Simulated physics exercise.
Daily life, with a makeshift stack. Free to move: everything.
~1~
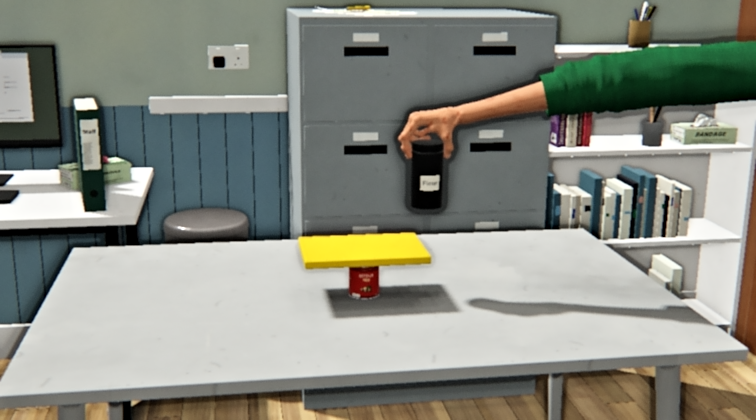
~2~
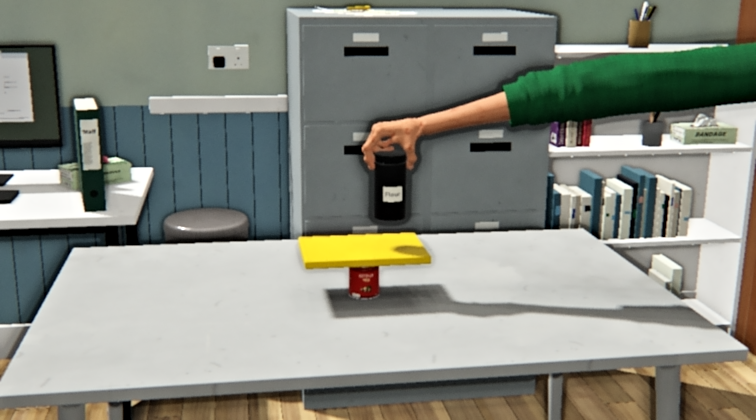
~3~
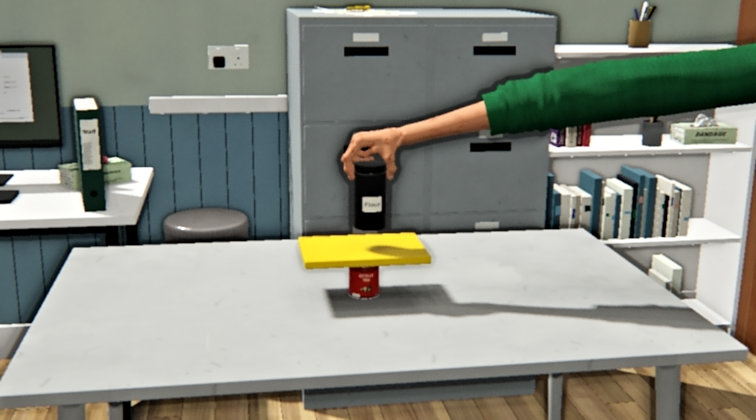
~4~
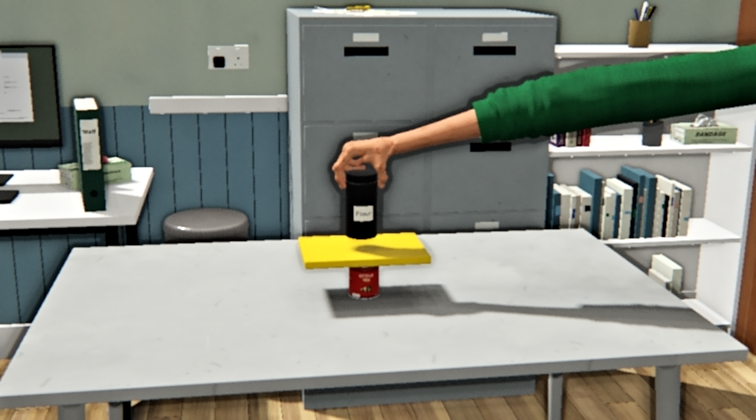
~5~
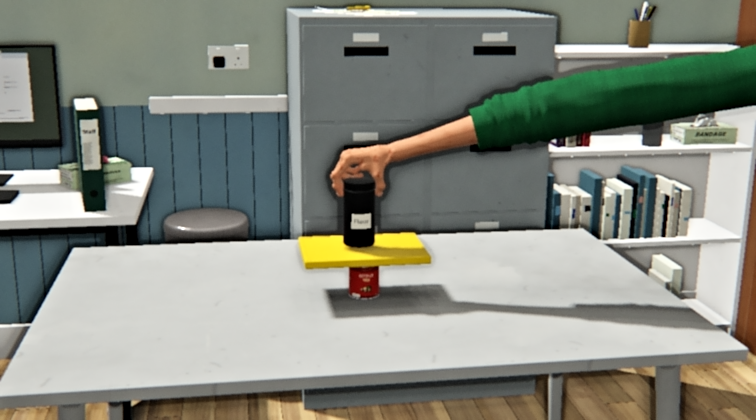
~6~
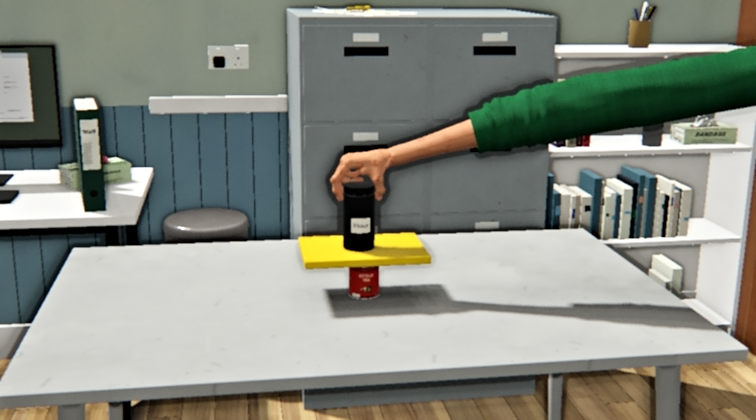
In an office, a hand lowers a black jar leftward onto a yellow lid.
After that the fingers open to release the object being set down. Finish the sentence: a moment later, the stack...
It stays put.
Then, 0.20 s past the last view, nothing moves.
Then, 0.40 s past the last view, black jar resting near (359, 217).
Finally, all 3 still in place. Final places as the last picture's camera would see them, black jar near (359, 217). The stack holds.
